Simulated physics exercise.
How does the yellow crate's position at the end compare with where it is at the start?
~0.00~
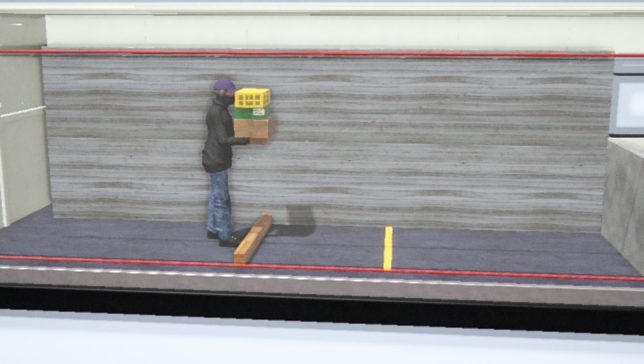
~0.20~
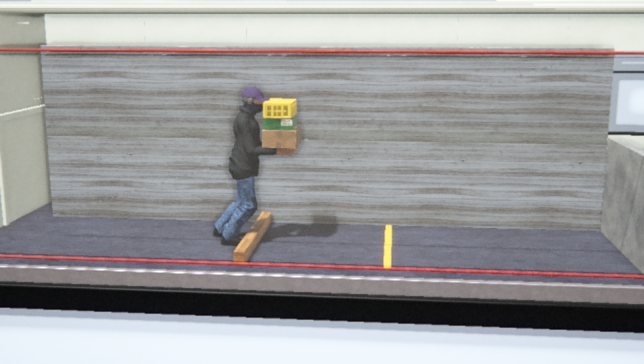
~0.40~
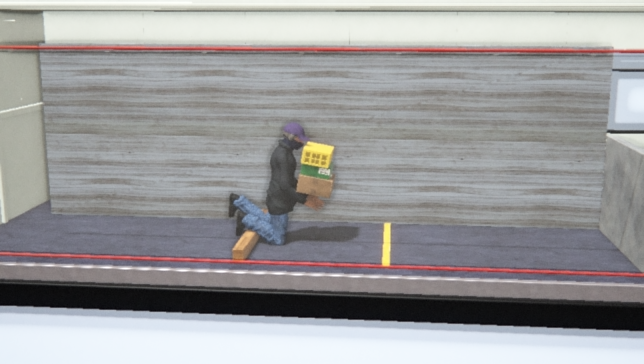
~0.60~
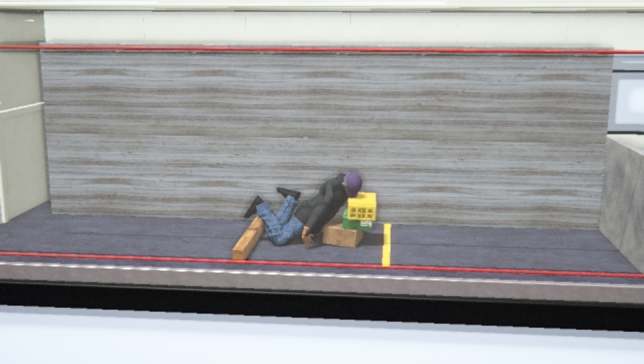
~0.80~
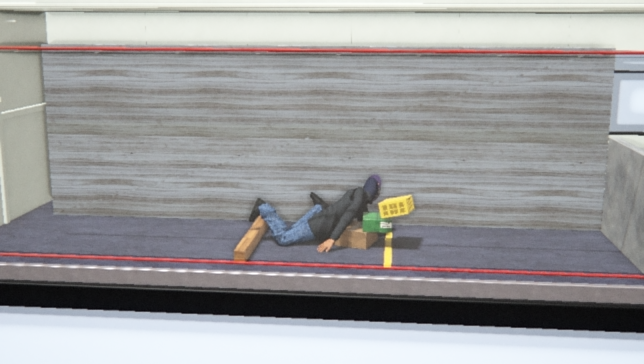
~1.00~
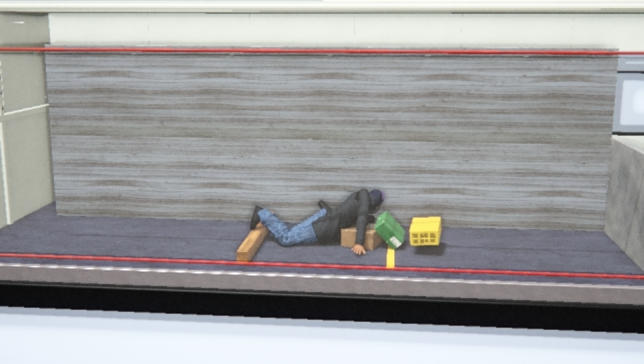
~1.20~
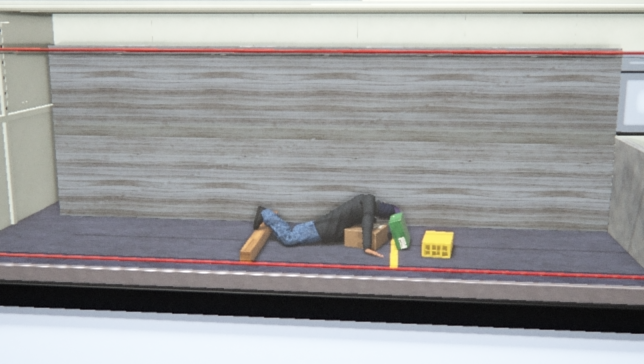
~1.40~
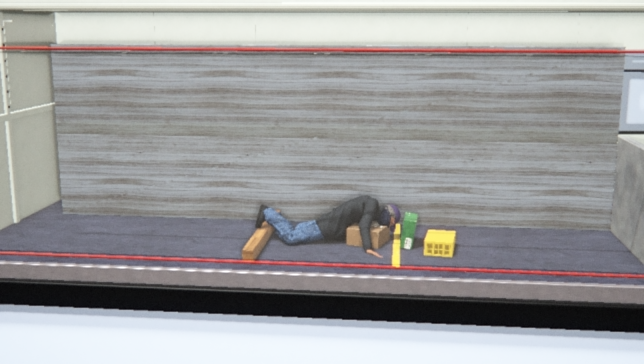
At the start the yellow crate is on top of the stack held at the figure's chest, to the left of the yellow line. By the end it rests on the floor to the right of the line, apart from the figure.
